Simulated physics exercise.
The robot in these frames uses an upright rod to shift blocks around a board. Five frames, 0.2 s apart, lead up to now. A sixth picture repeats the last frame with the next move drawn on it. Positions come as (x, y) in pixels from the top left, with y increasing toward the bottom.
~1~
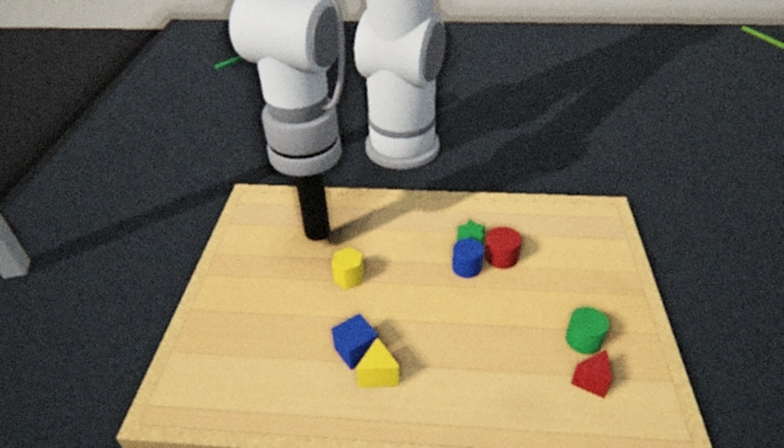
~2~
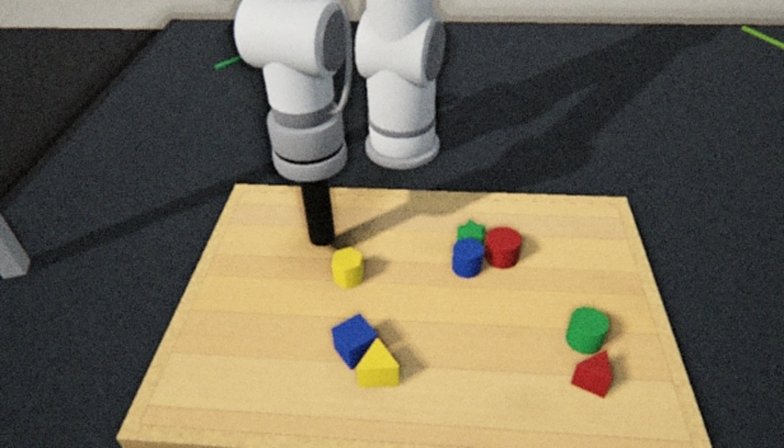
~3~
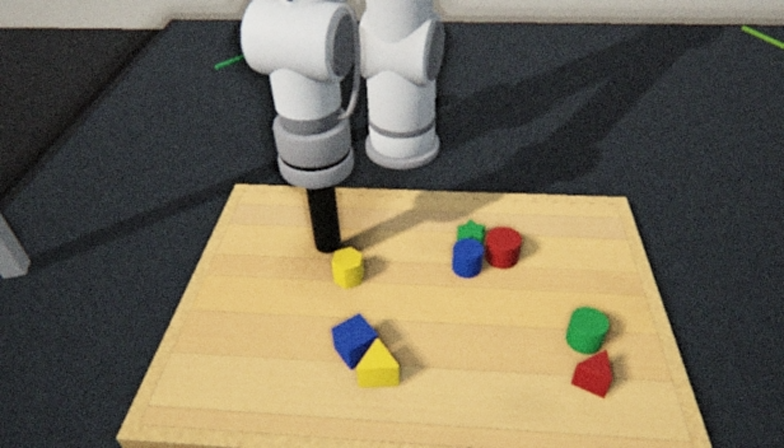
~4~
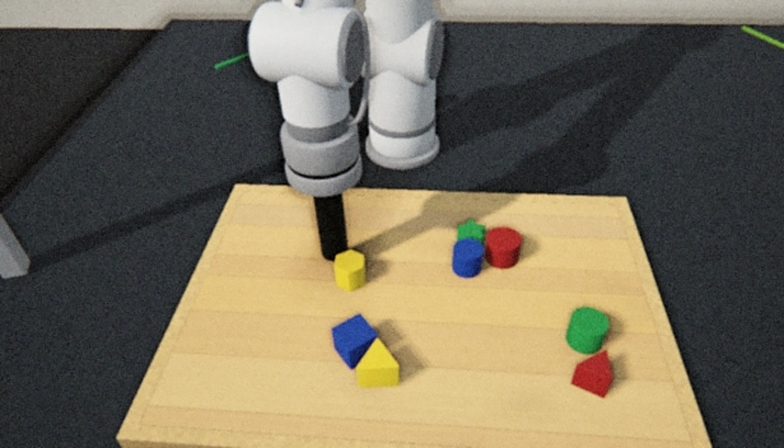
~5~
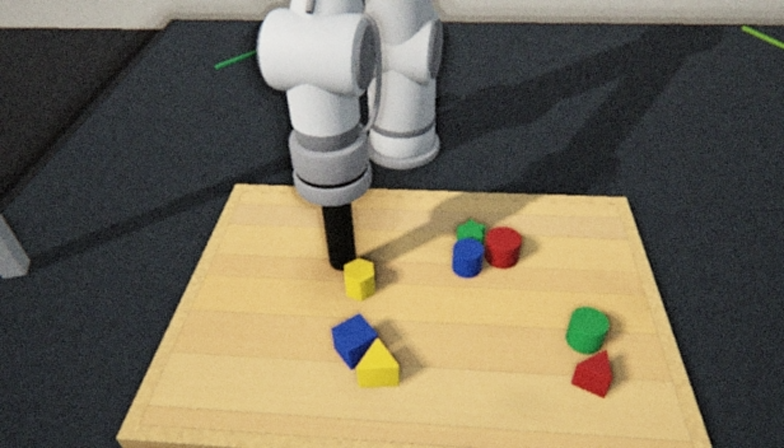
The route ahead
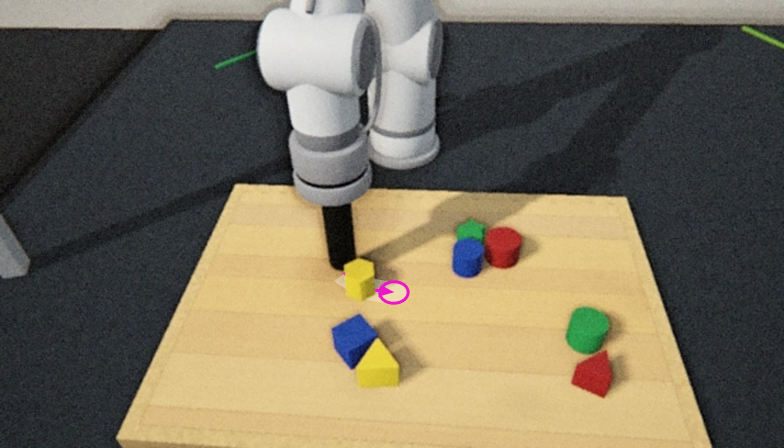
A robot arm moved its upright black rod down and to the right across a wooden board of colored blocks, then nudged the small yellow hexagon slightly the same way while the other blocks stayed still.
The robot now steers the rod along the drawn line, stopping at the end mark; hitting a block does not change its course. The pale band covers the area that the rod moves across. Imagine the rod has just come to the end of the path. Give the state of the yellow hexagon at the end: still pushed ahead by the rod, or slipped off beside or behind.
I'm fairly sure the yellow hexagon slides away from the front of the rod at some point.
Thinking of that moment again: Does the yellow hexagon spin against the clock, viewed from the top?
Final answer: No.
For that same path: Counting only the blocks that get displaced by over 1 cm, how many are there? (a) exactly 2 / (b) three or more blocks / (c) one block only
c (one block only)
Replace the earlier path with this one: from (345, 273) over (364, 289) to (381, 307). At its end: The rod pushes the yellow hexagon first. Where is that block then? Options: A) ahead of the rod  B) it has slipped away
(A)
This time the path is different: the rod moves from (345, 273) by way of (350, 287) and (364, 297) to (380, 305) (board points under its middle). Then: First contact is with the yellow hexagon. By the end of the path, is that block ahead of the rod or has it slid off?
Kept ahead.
The line goes from (345, 273) via (358, 283) and (375, 290), ending at (394, 292).
What follows on the original path. Halfway along, rod (365, 276); yellow hexagon (380, 286).
At the end, rod (394, 281); blue square block unmoved; yellow hexagon (395, 295), turned 40° clockwise.
